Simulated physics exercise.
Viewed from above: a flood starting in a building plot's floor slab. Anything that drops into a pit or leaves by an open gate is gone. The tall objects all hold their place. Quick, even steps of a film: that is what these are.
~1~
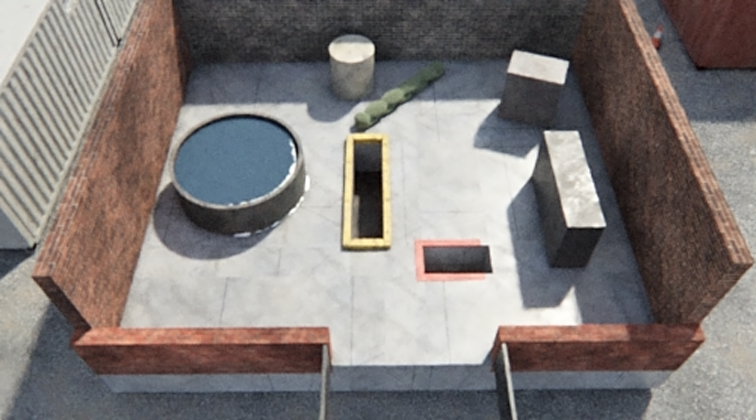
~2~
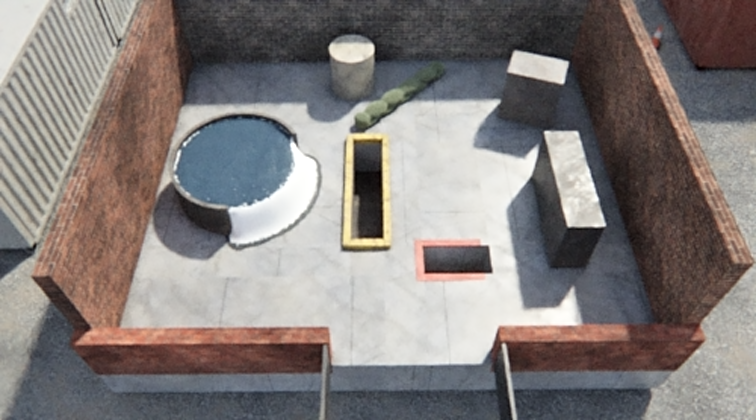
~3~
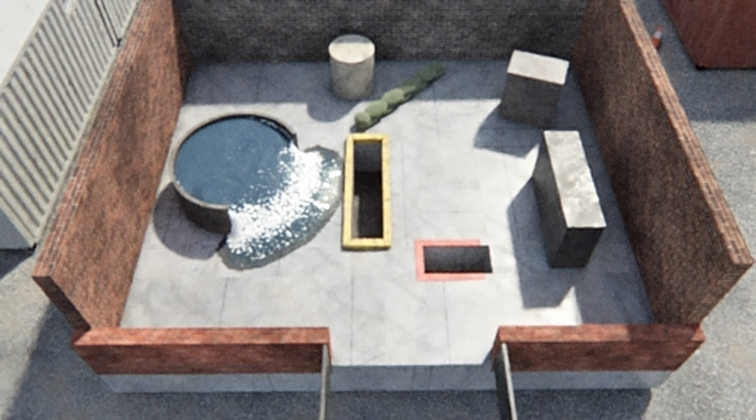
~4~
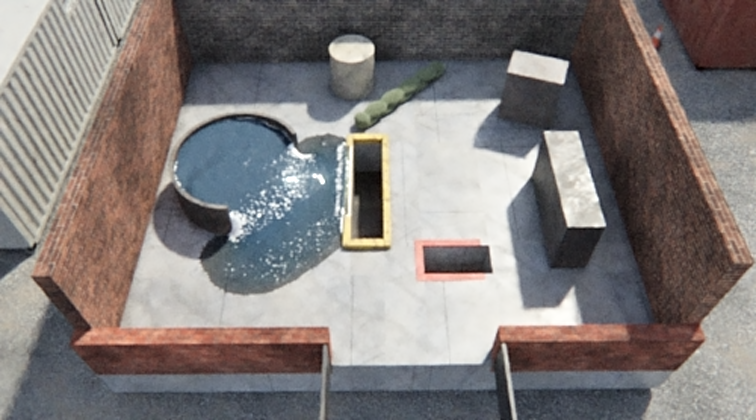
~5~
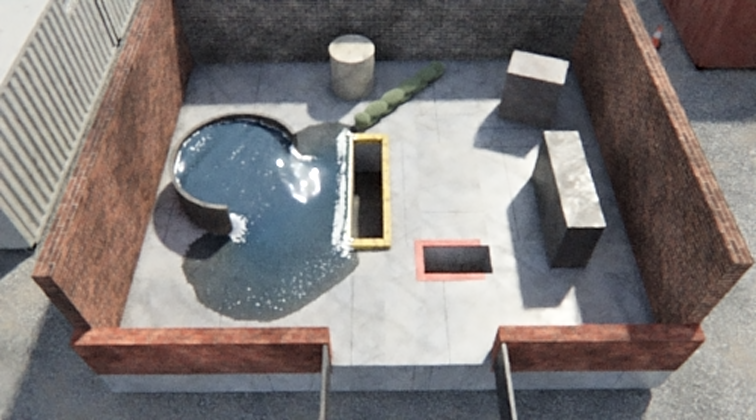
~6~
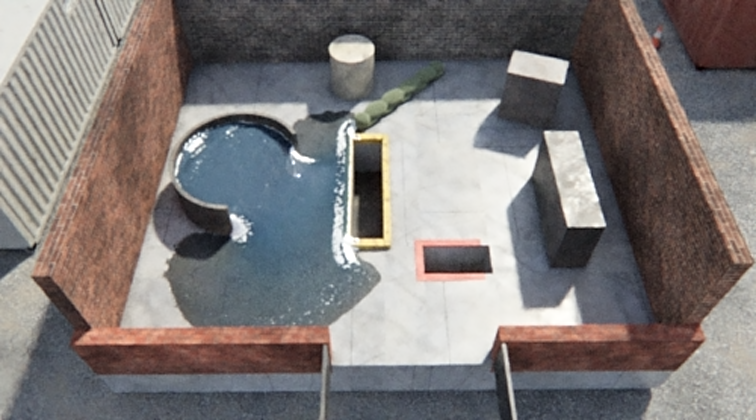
Water bursting from a round pool's side and spreading across a walled yard's pale floor, reaching a yellow-edged pit and curling around it.
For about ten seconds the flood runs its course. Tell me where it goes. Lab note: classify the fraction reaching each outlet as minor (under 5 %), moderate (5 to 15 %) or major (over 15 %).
Fractions by outlet: Gate major; red pit minor; yellow pit major.
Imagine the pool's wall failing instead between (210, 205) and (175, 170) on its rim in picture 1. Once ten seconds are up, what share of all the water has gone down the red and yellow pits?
Red takes 20 in a hundred, yellow takes 0 in a hundred.
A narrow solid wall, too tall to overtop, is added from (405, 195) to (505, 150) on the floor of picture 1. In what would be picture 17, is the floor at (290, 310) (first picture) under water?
Point status: Inundated.
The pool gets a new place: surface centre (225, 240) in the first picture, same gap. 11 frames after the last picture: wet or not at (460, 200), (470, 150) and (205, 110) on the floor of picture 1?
Going through the three spots, I'd say high and dry, high and dry, high and dry.
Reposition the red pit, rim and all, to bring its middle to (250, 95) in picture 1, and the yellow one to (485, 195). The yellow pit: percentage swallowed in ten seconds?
Out of every hundred parts, the yellow pit gets 10.
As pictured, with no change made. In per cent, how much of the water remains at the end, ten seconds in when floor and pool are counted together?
Result: Close to 48 %.
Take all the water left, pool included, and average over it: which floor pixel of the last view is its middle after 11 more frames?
I'd put it at around (284, 224).
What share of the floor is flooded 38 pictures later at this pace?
Near 50 in a hundred.
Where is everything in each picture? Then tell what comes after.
Still water in the round pool at (237, 160), in the first picture.
The front is at (232, 240), out from the gap at (291, 200), in the second picture.
The front is at (228, 261), out from the gap at (292, 201), in the third picture.
Water pours out at (292, 202) and has run to (224, 283), in the fourth picture.
Water pours out at (292, 203) and has run to (228, 311), in the fifth picture.
The front is at a hidden place, out from the gap at (292, 203), in the sixth picture.
A moment on, water covers 20 % of the floor; the gate 1 %, the red pit 0 %, the yellow pit 12 %.
Next, water covers 30 % of the floor; the gate 8 %, the red pit 0 %, the yellow pit 20 %.
Then, water covers 35 % of the floor; the gate 18 %, the red pit 0 %, the yellow pit 24 %.
Later, water covers 50 % of the floor; the gate 24 %, the red pit 1 %, the yellow pit 24 %.
In the end, water covers 55 % of the floor; the gate 26 %, the red pit 1 %, the yellow pit 24 %.
